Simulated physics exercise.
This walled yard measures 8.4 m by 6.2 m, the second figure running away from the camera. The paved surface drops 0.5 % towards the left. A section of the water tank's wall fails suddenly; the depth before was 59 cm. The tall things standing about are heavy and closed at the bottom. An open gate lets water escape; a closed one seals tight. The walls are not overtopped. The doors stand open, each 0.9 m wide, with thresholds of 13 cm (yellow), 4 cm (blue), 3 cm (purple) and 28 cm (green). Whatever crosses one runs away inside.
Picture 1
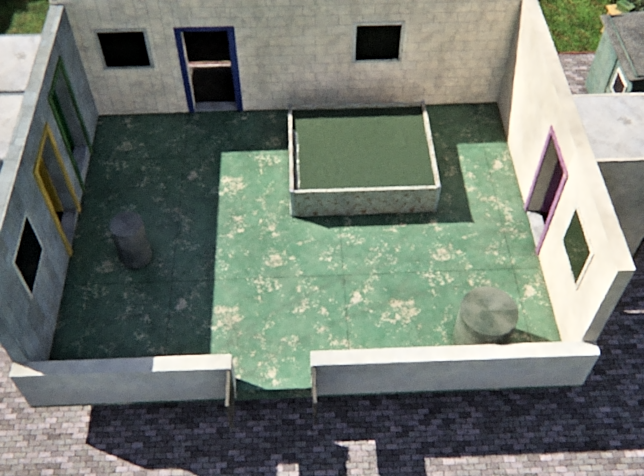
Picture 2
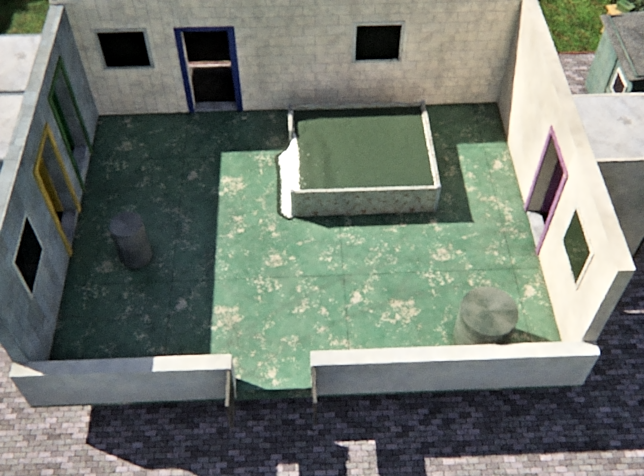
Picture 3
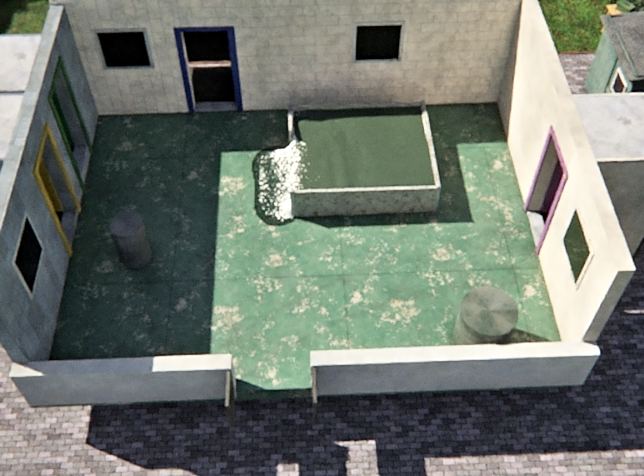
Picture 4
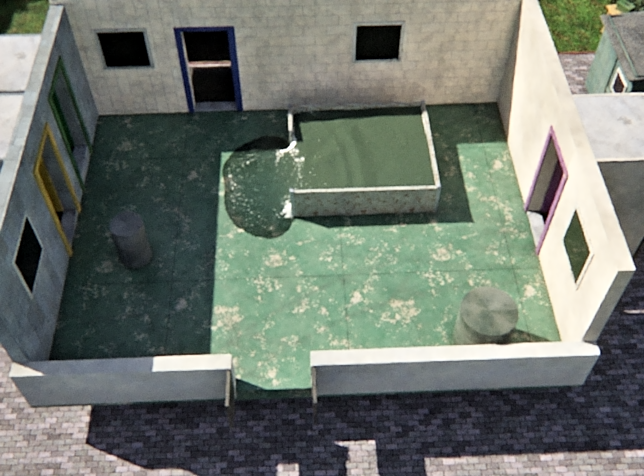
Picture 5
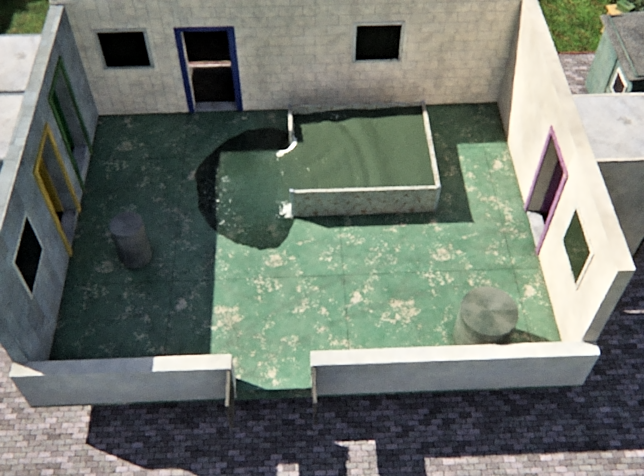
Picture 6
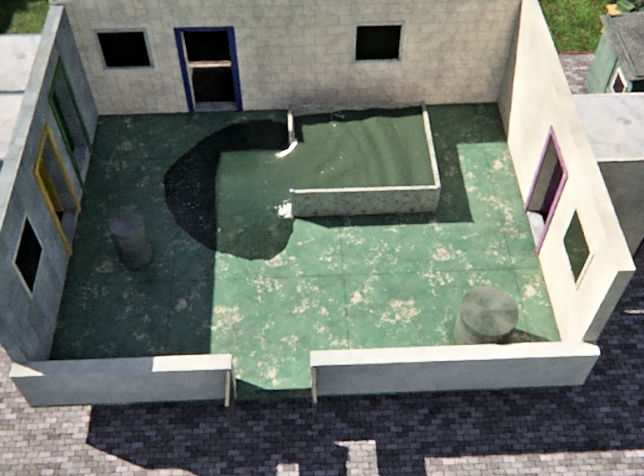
We see a walled yard with a raised tank of dark green water; part of its left wall gives way, white foaming water pours out, and a dark, rounded sheet spreads left and forward across the patchy green floor.
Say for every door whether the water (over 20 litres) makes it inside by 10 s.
Within that time: At the yellow door it passes the limit; at the blue door it goes over the limit; at the purple door it keeps below the limit; at the green door it keeps below the limit.
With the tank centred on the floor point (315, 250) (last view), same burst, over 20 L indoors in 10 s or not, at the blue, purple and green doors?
Against that limit: Blue past it, purple under, green not over.
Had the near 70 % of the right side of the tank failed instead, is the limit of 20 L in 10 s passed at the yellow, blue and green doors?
Against that limit: Yellow not over, blue not over, green under.
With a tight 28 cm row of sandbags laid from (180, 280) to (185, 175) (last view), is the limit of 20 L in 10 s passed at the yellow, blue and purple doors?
Against that limit: Yellow not over, blue past it, purple under.
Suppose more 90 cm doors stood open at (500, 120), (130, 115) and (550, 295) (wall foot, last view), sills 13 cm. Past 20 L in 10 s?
In that order: Under, above, under.
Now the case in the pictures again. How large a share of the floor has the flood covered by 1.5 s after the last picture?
About 35 per cent.
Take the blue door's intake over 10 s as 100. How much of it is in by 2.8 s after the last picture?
About 0 per cent.
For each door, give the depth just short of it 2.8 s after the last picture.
In cm: Yellow 25, blue 3, purple 0, green 25.
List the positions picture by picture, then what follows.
In the first picture, the water tank at (361, 148) is whole and still, 59 cm deep.
In the second picture, the front is at (286, 154), 0.8 m from the gap at (293, 177); 0.2 m2 of floor is under water; 59 cm left at the back of the water tank.
In the third picture, water pours out at (293, 178) and has run 1.0 m, to (262, 154); typically 10 cm deep outside, 59 cm at the water tank's back.
In the fourth picture, water pours out at (293, 178) and has run 1.4 m, to (229, 164); typically 8 cm deep outside, 59 cm at the water tank's back.
In the fifth picture, the front is at (201, 174), 1.8 m from the gap at (293, 178); 3.8 m2 of floor is under water; 59 cm left at the back of the water tank.
In the sixth picture, the front is at (170, 177), 2.4 m from the gap at (293, 178); 5.6 m2 of floor is under water; 59 cm left at the back of the water tank.
Then, 0.7 s after the last picture water covers 30 % of the floor and is deepest (30 cm) near (281, 190); yellow door 7 cm at the sill, 0 L in, blue door 5 cm at the sill, 0 L in, purple door not reached, green door 16 cm at the sill, 0 L in.
Then, 1.5 s after the last picture water covers 35 % of the floor and is deepest (38 cm) near (99, 119); yellow door 28 cm at the sill, 29 L in, blue door 3 cm at the sill, 0 L in, purple door not reached, green door 26 cm at the sill, 0 L in.
Then, 2.8 s after the last picture water covers 45 % of the floor and is deepest (31 cm) near (45, 384); yellow door 25 cm at the sill, 132 L in, blue door 3 cm at the sill, 1 L in, purple door not reached, green door 25 cm at the sill, 0 L in.
Then, 5.3 s after the last picture water covers 60 % of the floor and is deepest (18 cm) near (62, 299); yellow door 15 cm at the sill, 176 L in, blue door 9 cm at the sill, 24 L in, purple door not reached, green door 14 cm at the sill, 0 L in.
Then, 9.3 s after the last picture water covers 90 % of the floor and is deepest (13 cm) near (47, 374); yellow door 10 cm at the sill, 181 L in, blue door 5 cm at the sill, 51 L in, purple door not reached, green door 11 cm at the sill, 0 L in.
